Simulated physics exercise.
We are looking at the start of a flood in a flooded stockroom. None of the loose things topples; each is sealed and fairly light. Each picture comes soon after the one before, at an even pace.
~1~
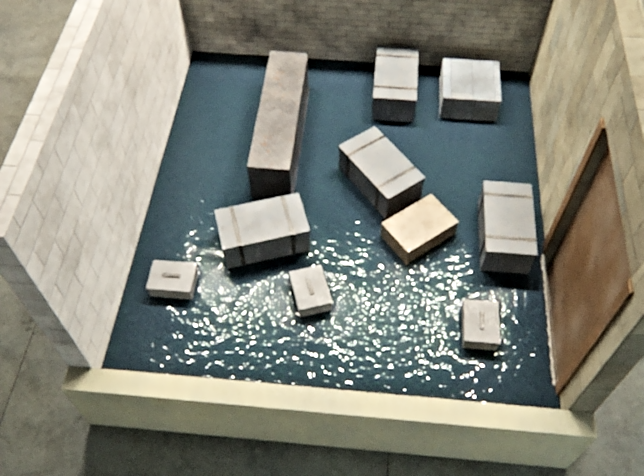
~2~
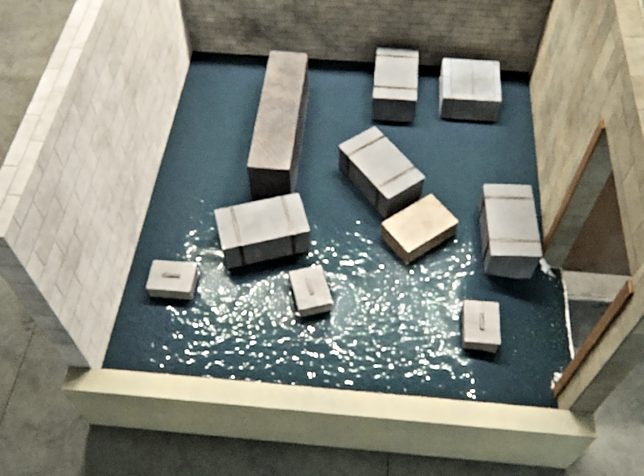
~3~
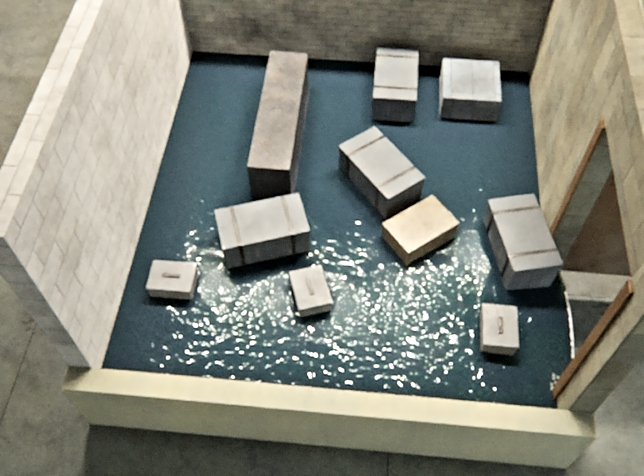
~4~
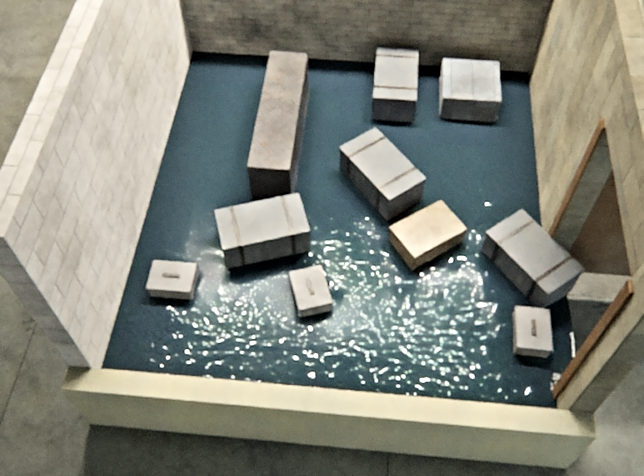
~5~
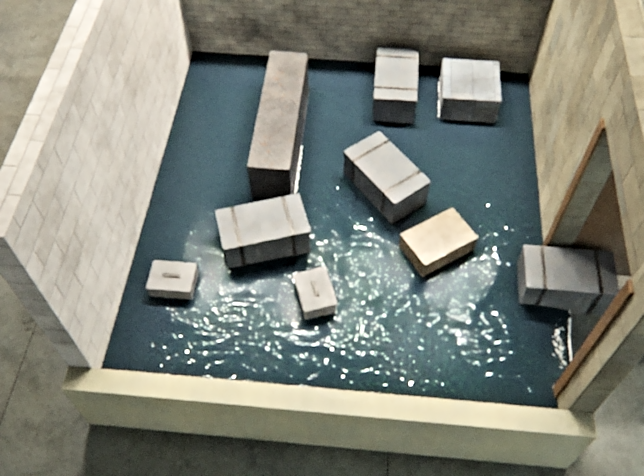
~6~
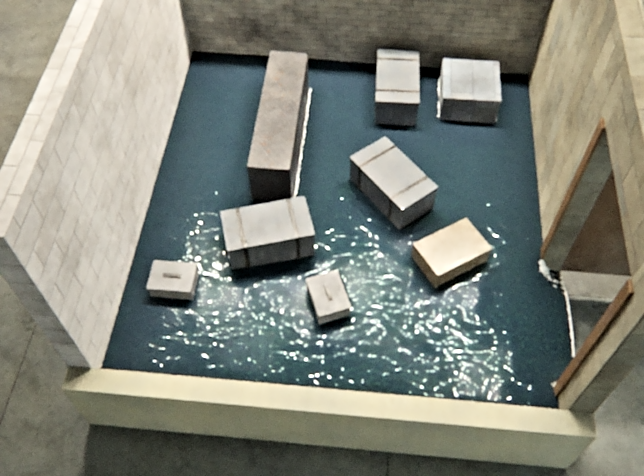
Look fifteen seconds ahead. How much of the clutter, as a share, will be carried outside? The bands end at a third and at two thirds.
Two thirds and higher.
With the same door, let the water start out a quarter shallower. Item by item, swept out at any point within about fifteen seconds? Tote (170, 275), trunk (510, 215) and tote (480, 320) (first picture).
In order, held back, flushed away and flushed away.
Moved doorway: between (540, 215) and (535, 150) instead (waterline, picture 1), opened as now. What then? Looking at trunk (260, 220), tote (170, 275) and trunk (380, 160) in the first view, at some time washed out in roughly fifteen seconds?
In that order: Inside, no, washed out.
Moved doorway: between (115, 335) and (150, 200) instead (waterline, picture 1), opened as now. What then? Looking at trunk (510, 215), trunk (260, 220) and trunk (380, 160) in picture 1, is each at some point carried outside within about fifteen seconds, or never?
Sequentially: Remains indoors, leaves the room, leaves the room.
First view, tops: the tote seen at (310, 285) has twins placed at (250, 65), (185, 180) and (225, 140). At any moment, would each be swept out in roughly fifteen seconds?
Remains, remains, remains.
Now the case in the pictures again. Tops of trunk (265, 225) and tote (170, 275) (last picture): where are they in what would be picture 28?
Estimate: (523, 320), then (304, 331).
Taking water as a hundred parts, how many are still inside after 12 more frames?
66 %.
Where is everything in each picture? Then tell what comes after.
The first picture shows a crate at (420, 222) floats; a tote at (310, 287), afloat; 0 of 8 have shifted.
The second picture shows a crate at (420, 222), afloat; a tote at (310, 287), afloat; 0 of 8 have shifted.
The third picture shows a crate at (421, 223) floats; a tote at (310, 287), afloat; 2 of 8 have shifted.
The fourth picture shows a crate at (428, 228), afloat, close to its start; a tote at (310, 287), afloat; 3 of 8 have shifted.
The fifth picture shows a crate at (439, 236) floats, close to its start; a tote at (315, 289), afloat, close to its start; 4 of 8 have shifted.
The sixth picture shows a crate at (453, 246), afloat, a stride from its start; a tote at (328, 293), afloat, close to its start; 5 of 8 have shifted.
A moment on, 2 of 8 are out; 6 afloat.
Next, 3 of 8 are out; 5 afloat.
Later, 5 of 8 are out; 3 afloat.
In the end, 6 of 8 are out; 2 afloat.
